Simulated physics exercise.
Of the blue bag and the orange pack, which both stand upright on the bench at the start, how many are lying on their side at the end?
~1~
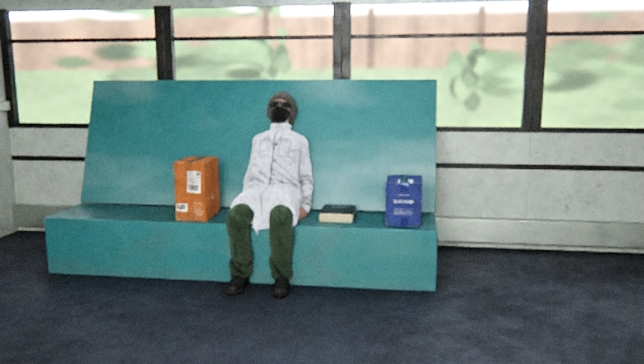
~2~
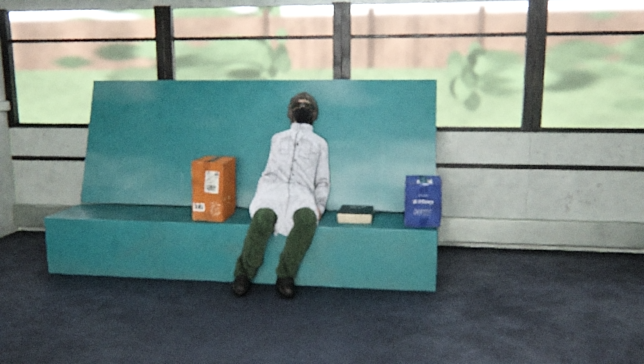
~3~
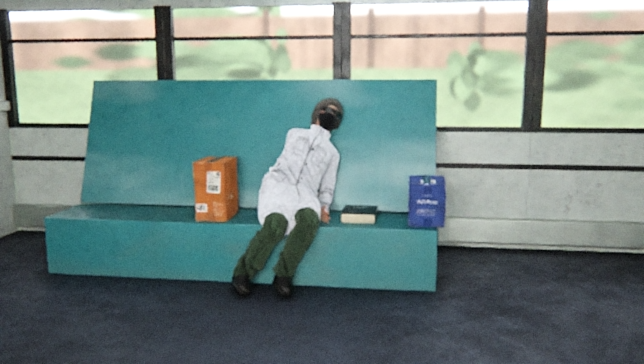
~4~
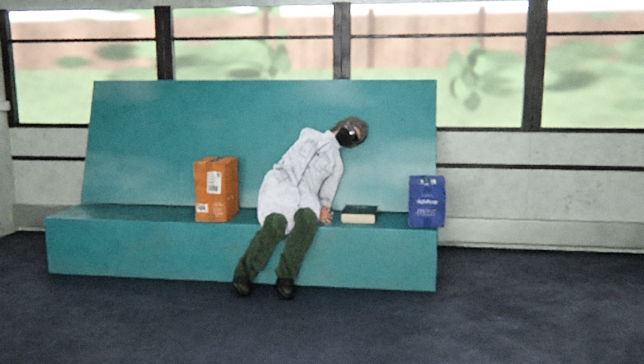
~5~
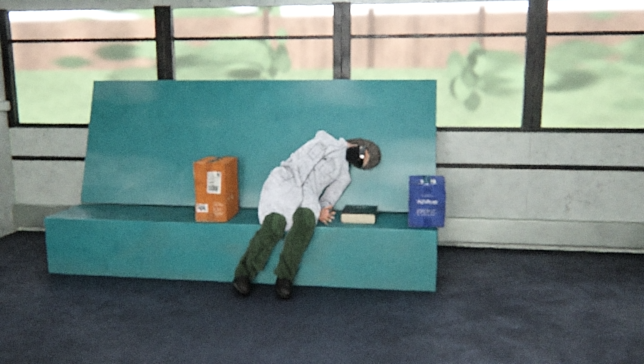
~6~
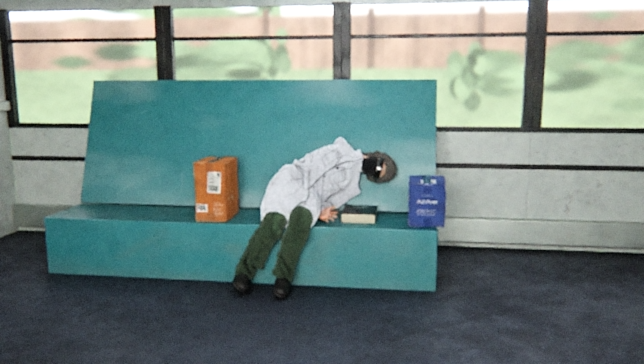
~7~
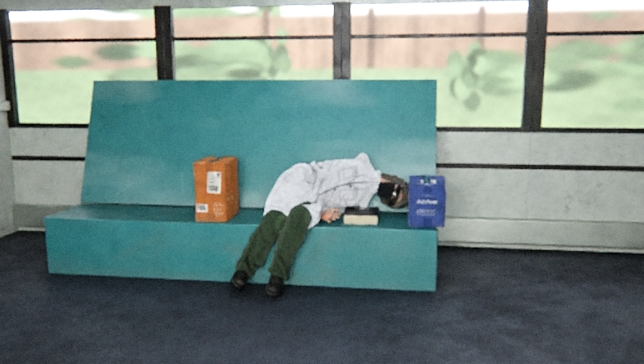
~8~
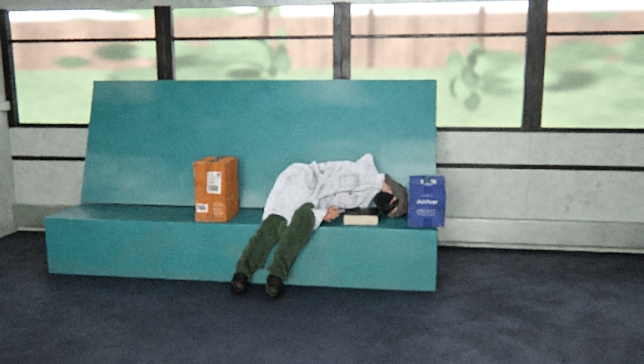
None of them are lying on their side at the end, as the blue bag and the orange pack both still stand upright on the bench.
